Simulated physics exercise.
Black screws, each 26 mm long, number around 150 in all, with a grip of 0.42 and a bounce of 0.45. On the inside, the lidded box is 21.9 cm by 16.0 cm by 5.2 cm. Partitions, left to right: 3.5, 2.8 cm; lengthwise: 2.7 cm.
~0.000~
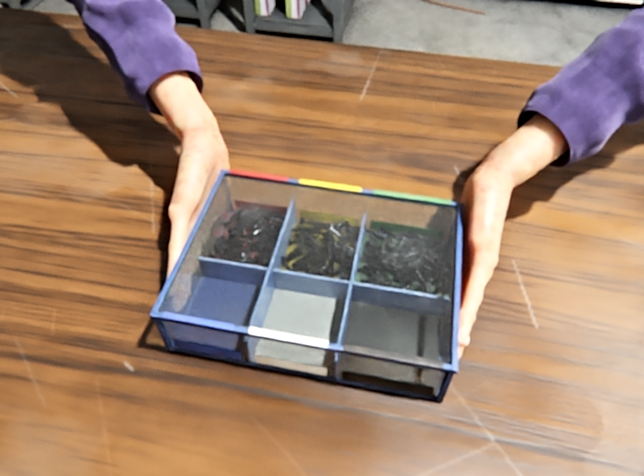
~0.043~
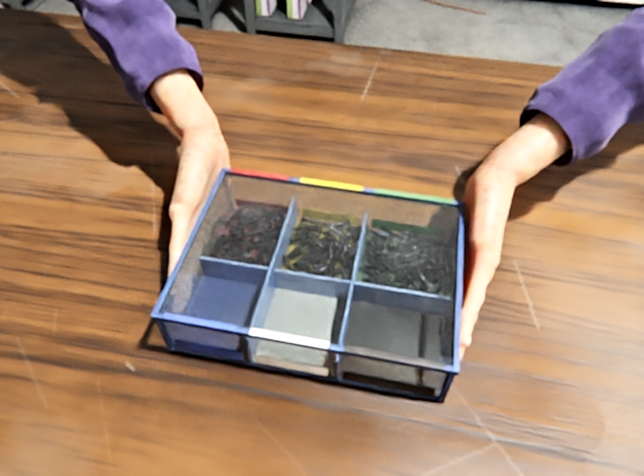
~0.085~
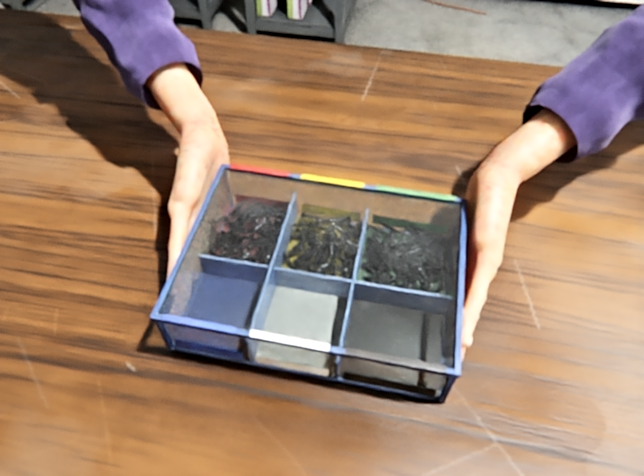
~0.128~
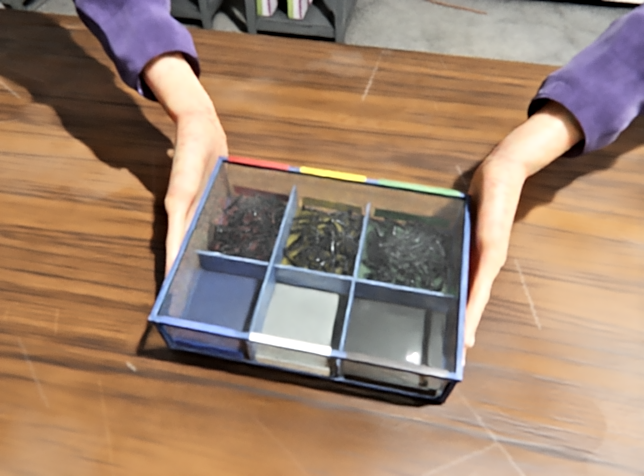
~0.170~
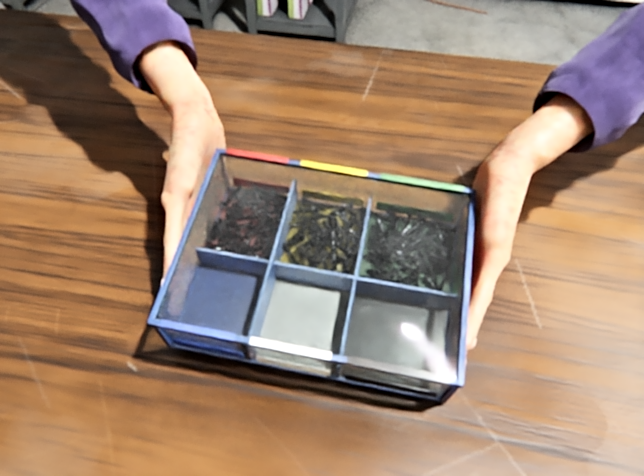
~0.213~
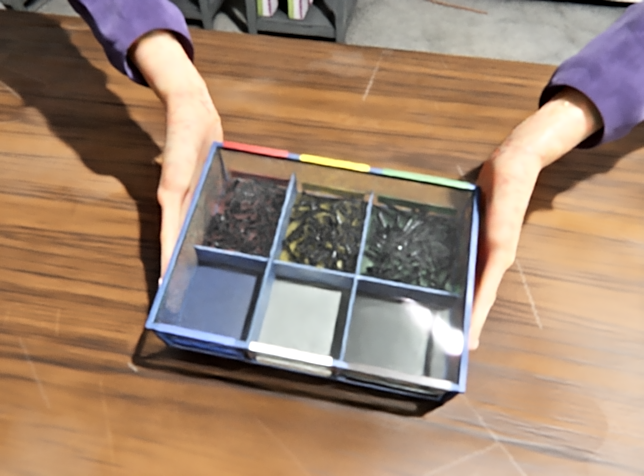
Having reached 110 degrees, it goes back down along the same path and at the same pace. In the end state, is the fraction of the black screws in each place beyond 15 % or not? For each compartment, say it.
Red: Not beyond, blue: Beyond, green: Not beyond, yellow: Not beyond, white: Beyond, black: Beyond.
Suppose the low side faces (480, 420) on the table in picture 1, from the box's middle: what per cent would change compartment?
60 %.
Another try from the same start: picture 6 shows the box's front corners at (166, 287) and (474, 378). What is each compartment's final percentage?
Each compartment ends with this per cent: Red 0, blue 0, green 35, yellow 0, white 0 and black 60.
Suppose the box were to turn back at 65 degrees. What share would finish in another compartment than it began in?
10 percent.
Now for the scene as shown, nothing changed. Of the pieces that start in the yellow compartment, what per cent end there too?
Close to 0 in a hundred.
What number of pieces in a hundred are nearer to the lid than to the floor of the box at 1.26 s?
I'd put it at some 80 percent.
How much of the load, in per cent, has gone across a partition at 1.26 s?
Roughly 65 percent.
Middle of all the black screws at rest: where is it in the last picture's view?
Around (348, 353).
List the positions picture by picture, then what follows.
The first picture shows box tilt 0 degrees, front corners at (157, 313) and (451, 366); red 30 %, green 40 %, yellow 30 %.
The second picture shows box tilt 1 degrees, front corners at (158, 314) and (453, 368).
The third picture shows box tilt 3 degrees, front corners at (158, 315) and (454, 370).
The fourth picture shows box tilt 7 degrees, front corners at (156, 317) and (455, 375), lowest corner right front.
The fifth picture shows box tilt 11 degrees, front corners at (155, 320) and (457, 380), lowest corner right front.
The sixth picture shows box tilt 15 degrees, front corners at (153, 324) and (458, 386), lowest corner right front; red 30 %, green 40 %, yellow 30 %. The box's pace is about 95 degrees a second.
Then, at 1.26 s, tilt 110 degrees; red 10 %, blue 15 %, green 10 %, yellow 15 %, white 15 %, black 35 %.
Then, at 1.96 s, tilt 49 degrees; blue 20 %, white 25 %, black 50 %.
Then, at 2.69 s, tilt 0 degrees; blue 20 %, white 30 %, black 50 %.
In the end, at 3.3 s, red 0 %, blue 20 %, green 0 %, yellow 0 %, white 30 %, black 50 %.
